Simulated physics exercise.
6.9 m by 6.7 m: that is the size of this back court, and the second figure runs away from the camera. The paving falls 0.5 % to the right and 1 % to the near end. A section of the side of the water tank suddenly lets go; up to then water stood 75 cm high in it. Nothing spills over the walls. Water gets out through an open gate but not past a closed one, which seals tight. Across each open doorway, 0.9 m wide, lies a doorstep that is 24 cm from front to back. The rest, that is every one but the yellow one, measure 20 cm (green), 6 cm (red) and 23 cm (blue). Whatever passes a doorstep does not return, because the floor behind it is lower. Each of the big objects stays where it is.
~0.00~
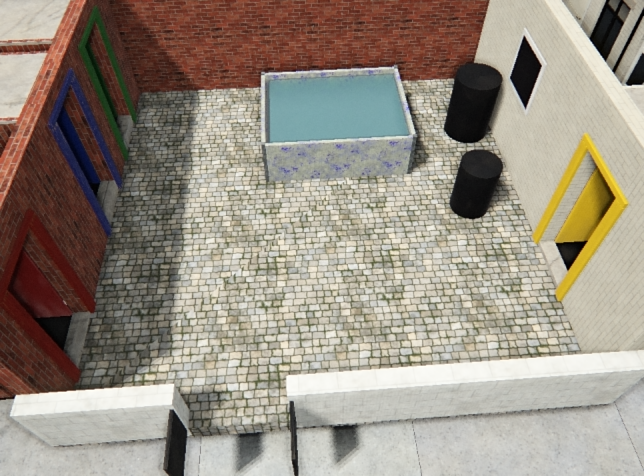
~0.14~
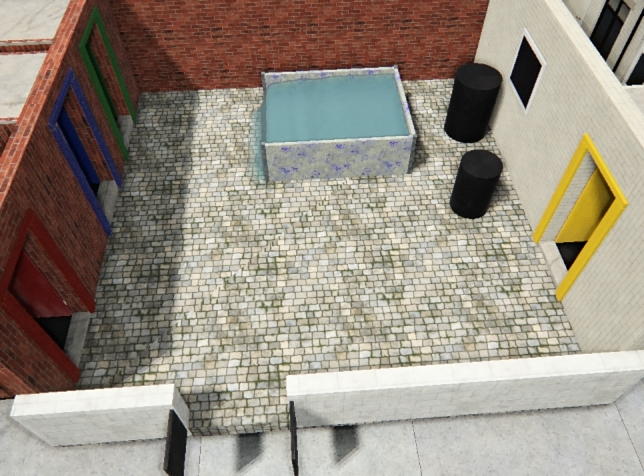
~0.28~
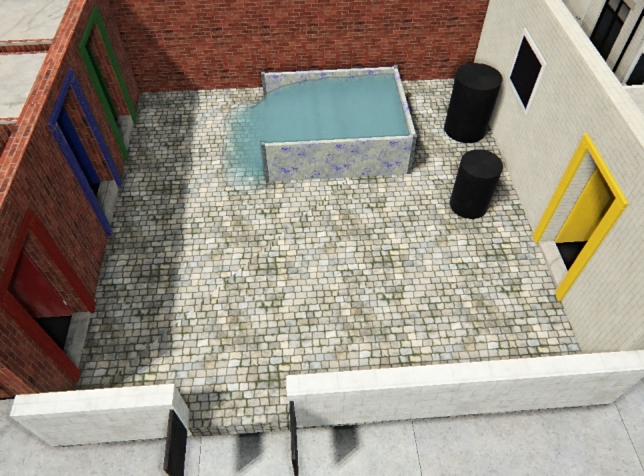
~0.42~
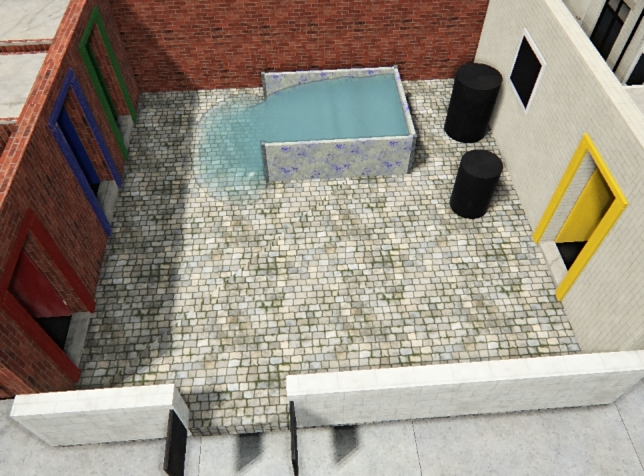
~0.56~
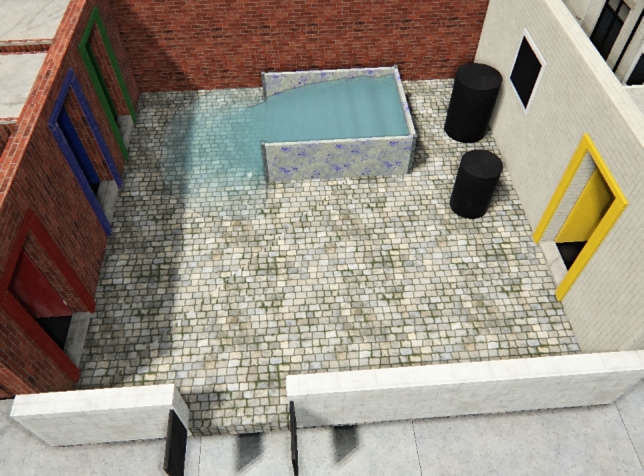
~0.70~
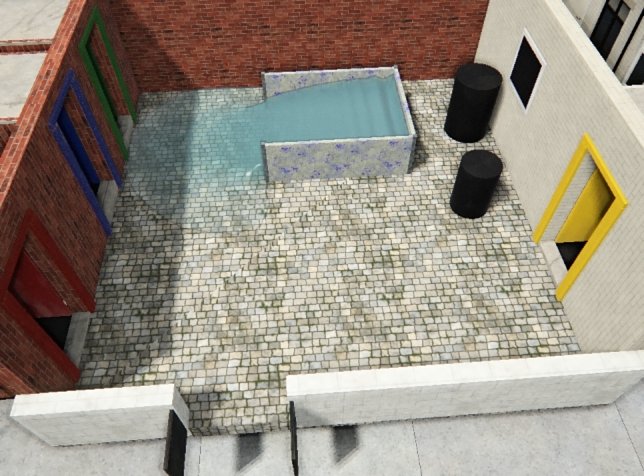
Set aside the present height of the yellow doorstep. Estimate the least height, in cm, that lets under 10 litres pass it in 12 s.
I would say 8.5 cm.
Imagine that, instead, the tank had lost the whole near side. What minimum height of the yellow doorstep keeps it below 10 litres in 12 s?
Then roughly 14.5 cm.
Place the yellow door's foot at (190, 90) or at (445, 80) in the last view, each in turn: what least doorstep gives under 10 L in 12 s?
About 30 cm for the first and 10.0 cm for the second.
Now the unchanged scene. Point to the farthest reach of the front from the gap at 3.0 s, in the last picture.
(69, 418).
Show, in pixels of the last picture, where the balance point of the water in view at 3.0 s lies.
About (217, 166).
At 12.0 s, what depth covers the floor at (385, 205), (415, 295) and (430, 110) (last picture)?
Roughly 1, 6 and 7 cm, in turn.
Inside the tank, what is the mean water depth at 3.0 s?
About 19 cm.
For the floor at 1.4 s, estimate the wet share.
The wet part is about 25 per cent.
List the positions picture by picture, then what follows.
The first picture shows still water, 75 cm deep, in the water tank at (334, 107); the yellow door at (571, 226) is dry.
In the second picture, the gap is at (268, 133), the front 0.3 m out at (254, 178); the back of the water tank holds 75 cm.
In the third picture, water pours out at (268, 134) and has run 0.7 m, to (227, 177); about 13 cm deep outside, 75 cm at the back.
In the fourth picture, water pours out at (268, 135) and has run 1.3 m, to (197, 171); about 11 cm deep outside, 75 cm at the back.
In the fifth picture, the gap is at (268, 135), the front 1.9 m out at (164, 168); the back of the water tank holds 74 cm.
In the sixth picture, the front is at (132, 150), 2.5 m from the gap at (268, 136); 7.5 m2 of floor is wet, 66 cm left at the back; 4.7 m in a straight line remain to the yellow door at (571, 226).
After 1.4 s water covers 25 % of the floor, deepest (41 cm) near (126, 161); it has not reached the yellow door.
After 3.0 s water covers 35 % of the floor, deepest (34 cm) near (129, 148); it has not reached the yellow door.
After 12.0 s water covers 95 % of the floor, deepest (12 cm) near (564, 382); 10 cm at the yellow door, 10 litres in over its 8 cm doorstep.
At the yellow door as built, the water arrived by 6.6 s and peaked near 10 cm at 8.4 s.
Run again over the same 12 s with other heights there, 20 litres in over 7 cm, 2 litres over 9.5 cm. The limit of 10 litres is kept from about 8.5 cm up.
